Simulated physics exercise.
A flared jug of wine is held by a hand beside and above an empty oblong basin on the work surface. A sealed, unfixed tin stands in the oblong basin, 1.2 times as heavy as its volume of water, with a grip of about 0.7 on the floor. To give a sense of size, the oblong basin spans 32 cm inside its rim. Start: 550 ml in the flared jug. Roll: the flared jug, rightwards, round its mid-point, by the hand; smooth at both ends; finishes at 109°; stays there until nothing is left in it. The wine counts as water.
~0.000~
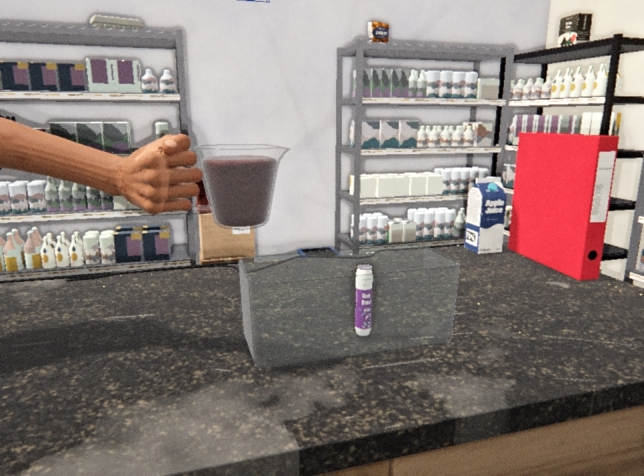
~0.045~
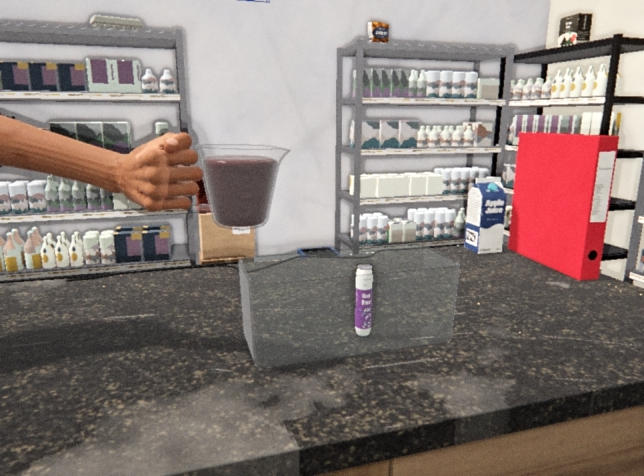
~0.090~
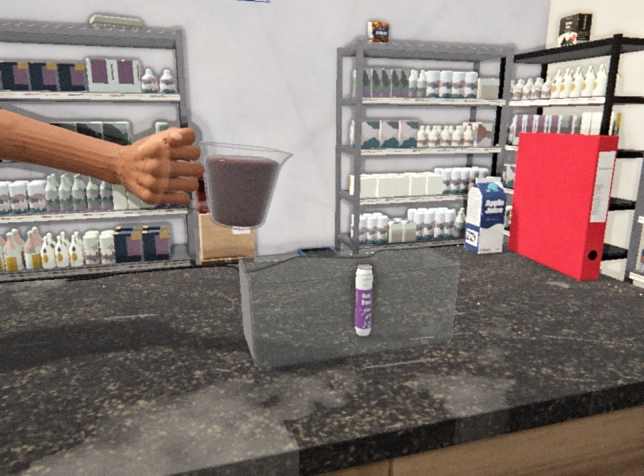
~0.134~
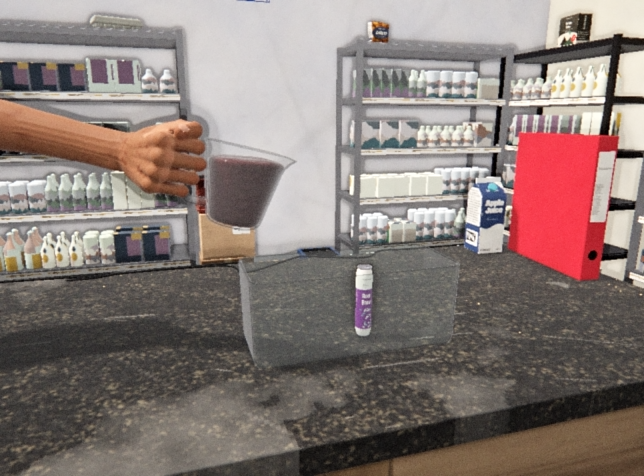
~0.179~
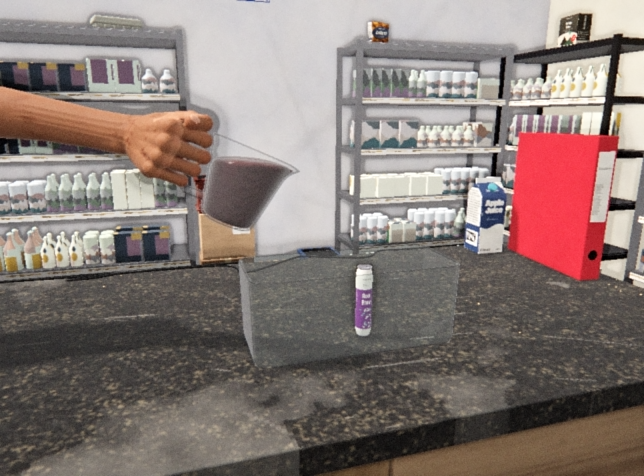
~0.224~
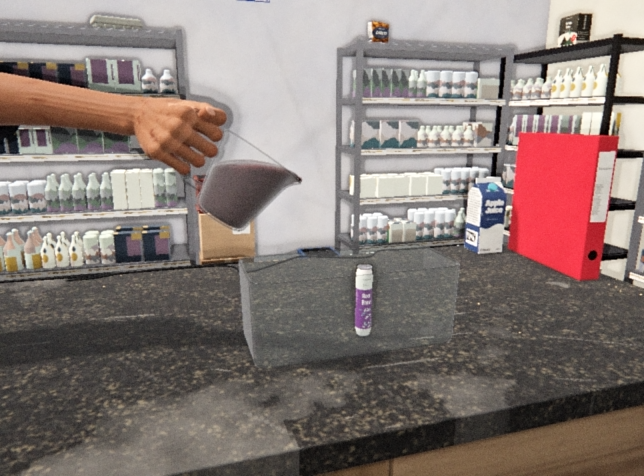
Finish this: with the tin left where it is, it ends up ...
It ends up standing.
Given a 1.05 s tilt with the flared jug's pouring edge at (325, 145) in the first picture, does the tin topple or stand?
Then it tips over.
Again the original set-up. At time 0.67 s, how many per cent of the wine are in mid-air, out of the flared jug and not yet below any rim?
It comes to some 5 percent of the total.
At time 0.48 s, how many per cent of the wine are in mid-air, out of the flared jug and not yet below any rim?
Share: Roughly 26 per cent.
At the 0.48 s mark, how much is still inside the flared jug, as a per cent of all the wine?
Roughly 36 per cent.
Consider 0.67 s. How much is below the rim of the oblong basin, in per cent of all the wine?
Close to 92 in a hundred.
After 0.48 s the tilt is 101° and 37 per cent is still to pour; the tin stands where it began.
After 0.67 s the tilt is 109° and 3 per cent is still to pour; the tin stands where it began.
After 0.87 s the tilt is 109° and 0 per cent is still to pour; the tin stands where it began.
After 1.08 s the tilt is 109° and 0 per cent is still to pour; the tin stands where it began.
In the end the tin stands where it began.
